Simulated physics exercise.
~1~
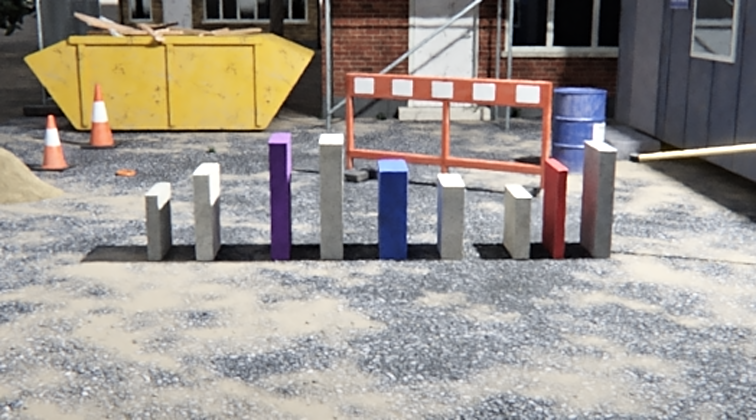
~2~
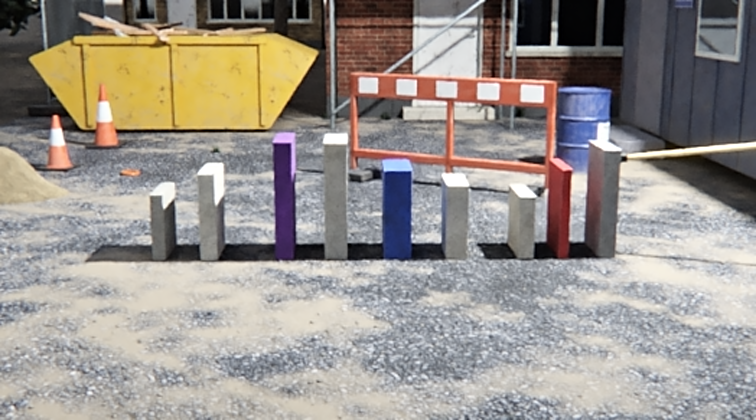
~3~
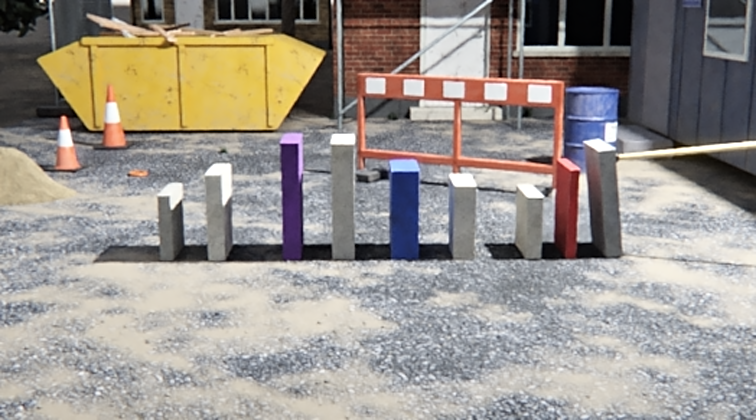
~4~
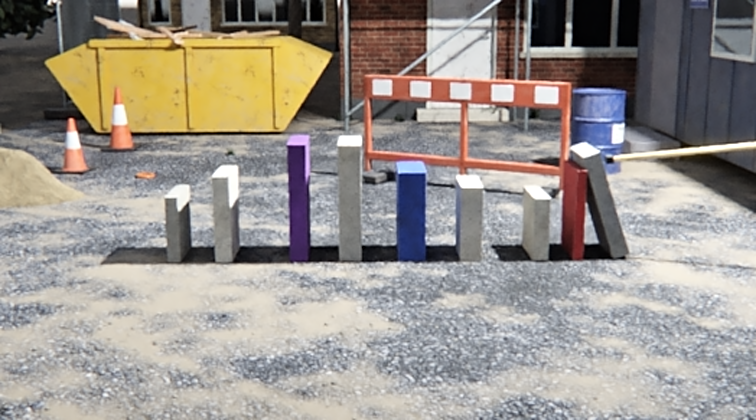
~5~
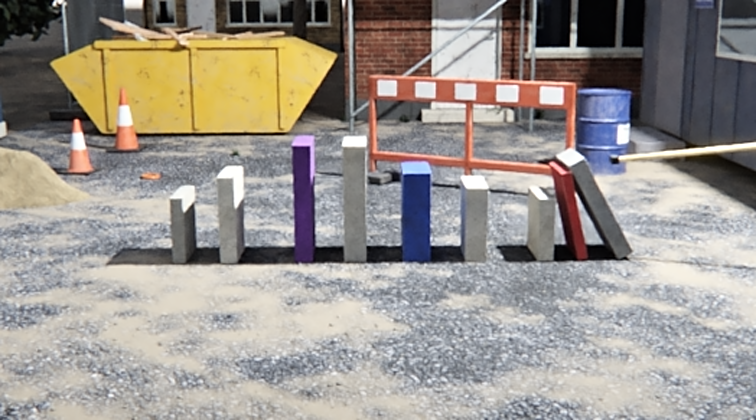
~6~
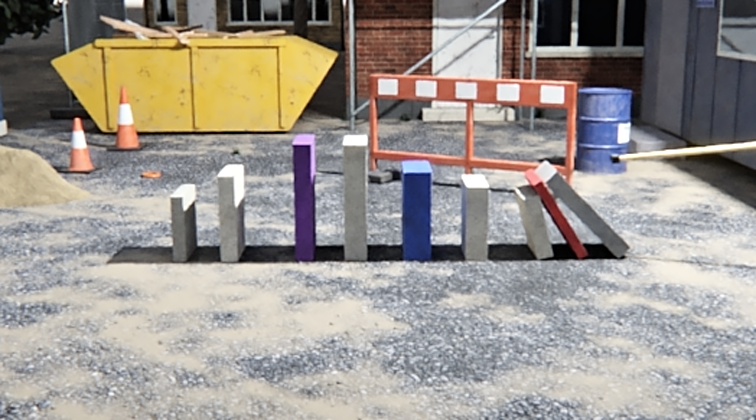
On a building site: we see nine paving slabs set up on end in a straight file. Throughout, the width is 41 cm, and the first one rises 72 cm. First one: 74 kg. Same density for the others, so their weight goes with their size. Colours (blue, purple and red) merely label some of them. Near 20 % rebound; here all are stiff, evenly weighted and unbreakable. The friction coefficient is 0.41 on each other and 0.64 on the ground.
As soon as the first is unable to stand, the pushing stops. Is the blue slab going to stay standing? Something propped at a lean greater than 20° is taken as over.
It holds firm.
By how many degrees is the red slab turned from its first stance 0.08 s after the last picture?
Close to 40° of tilt compared with the start.
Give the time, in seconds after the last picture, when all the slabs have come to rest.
Time: About 2.5 s.
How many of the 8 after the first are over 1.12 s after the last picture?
Tally at that time: 2.
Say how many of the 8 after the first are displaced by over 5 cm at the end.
That would be 3.
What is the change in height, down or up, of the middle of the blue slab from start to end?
Lower, by roughly 0 cm.
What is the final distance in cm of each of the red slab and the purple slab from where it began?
The red one ends 30 cm from its start and the purple one 0 cm.
Then, 0.08 s after the last picture, 2 of the 8 other slabs over; blue slab unmoved; red slab leaning 44°.
Then, 0.20 s after the last picture, 2 of the 8 other slabs over; blue slab unmoved; red slab leaning 63°.
Then, 1.12 s after the last picture, 2 of the 8 other slabs over; blue slab unmoved; red slab leaning 70°.
At rest, 2 of the 8 other slabs over; blue slab unmoved; red slab leaning 70°; purple slab unmoved. Six left standing. As the last picture would show them, middles, blue slab near (416, 210), red slab near (532, 230).
